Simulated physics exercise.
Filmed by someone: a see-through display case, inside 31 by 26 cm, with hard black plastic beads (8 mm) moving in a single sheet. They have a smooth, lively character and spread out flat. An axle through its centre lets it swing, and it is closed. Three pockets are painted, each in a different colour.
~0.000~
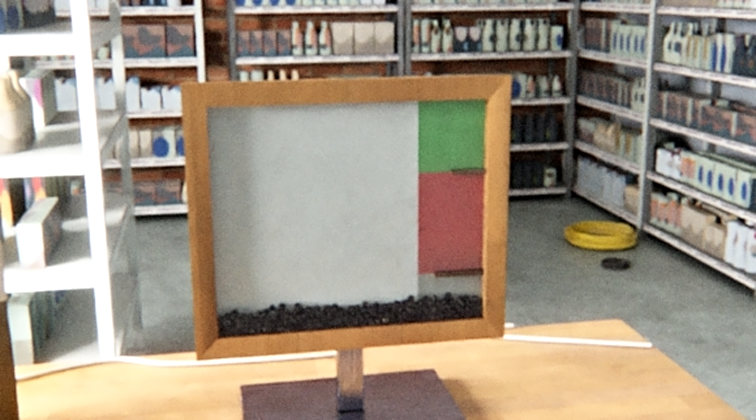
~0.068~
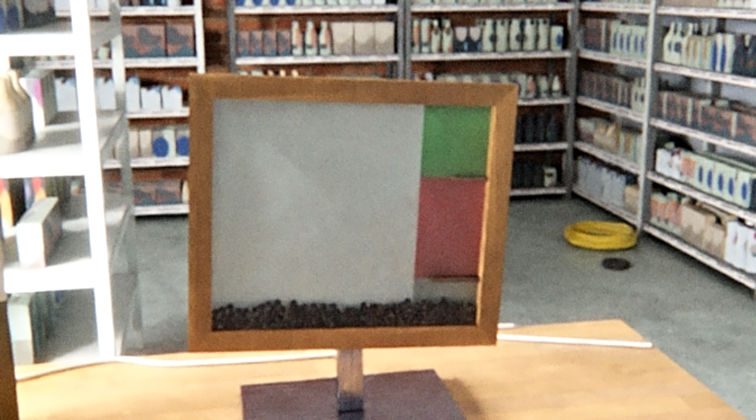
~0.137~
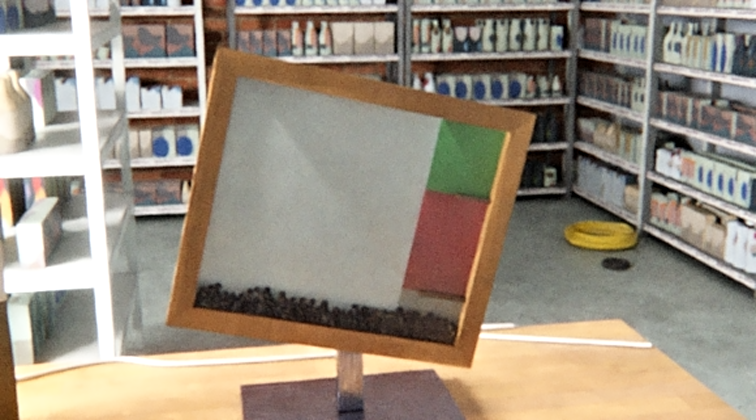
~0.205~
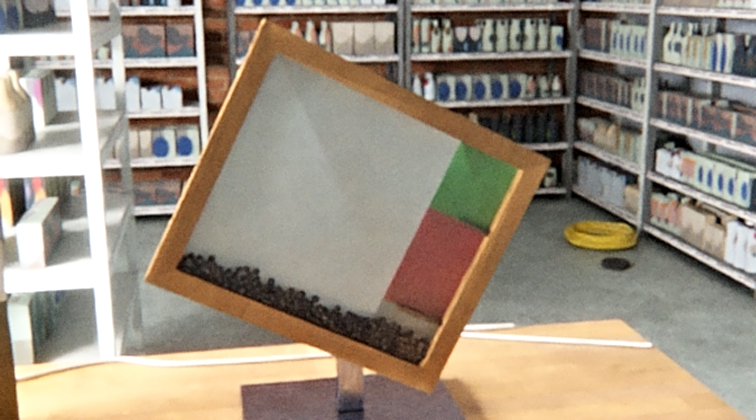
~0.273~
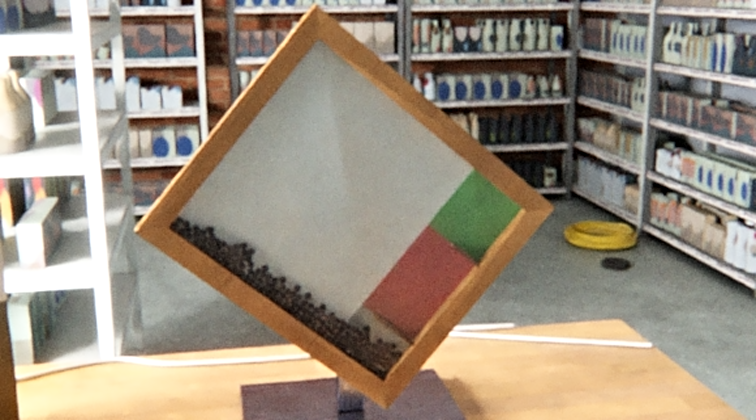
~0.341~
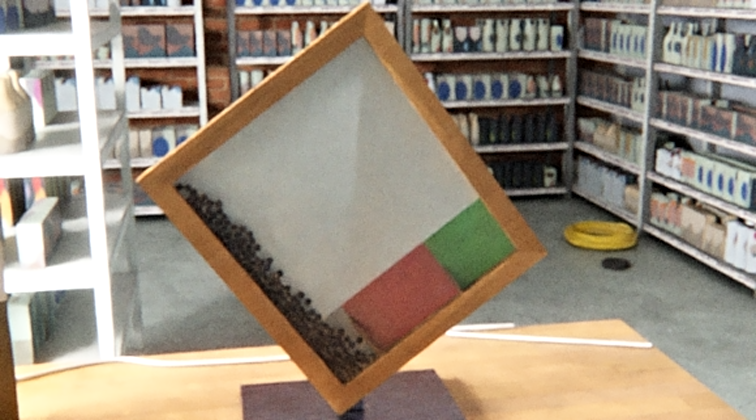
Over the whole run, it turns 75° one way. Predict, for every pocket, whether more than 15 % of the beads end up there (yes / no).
Red pocket: Yes. Green pocket: No. Grey pocket: Yes.
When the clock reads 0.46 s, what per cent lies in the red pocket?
Reading: Around 0 per cent of the load.
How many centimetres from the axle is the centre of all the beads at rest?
Left: About 4 cm; below: About 13 cm.
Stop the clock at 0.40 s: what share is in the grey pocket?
Share: Some 40 %.
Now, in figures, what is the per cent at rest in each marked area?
Red pocket 40, green pocket 0, grey pocket 50.
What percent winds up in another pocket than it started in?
Some 65 per cent.
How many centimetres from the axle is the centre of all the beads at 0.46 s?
Offset approx. 9 cm left, 8 cm below.
After 0.40 s, it stands 65° clockwise; the beads' middle is 9 cm left of and 8 cm below the centre; grey 40 %.
After 0.46 s, it stands 73° clockwise; the beads' middle is 9 cm left of and 8 cm below the centre; grey 45 %.
After 0.52 s, it stands 75° clockwise; the beads' middle is 8 cm left of and 9 cm below the centre; red 5 %, grey 45 %.
Settled by 1.8 s, it stands 75° clockwise; red 40 %, green 0 %, grey 50 %, elsewhere 10 %.
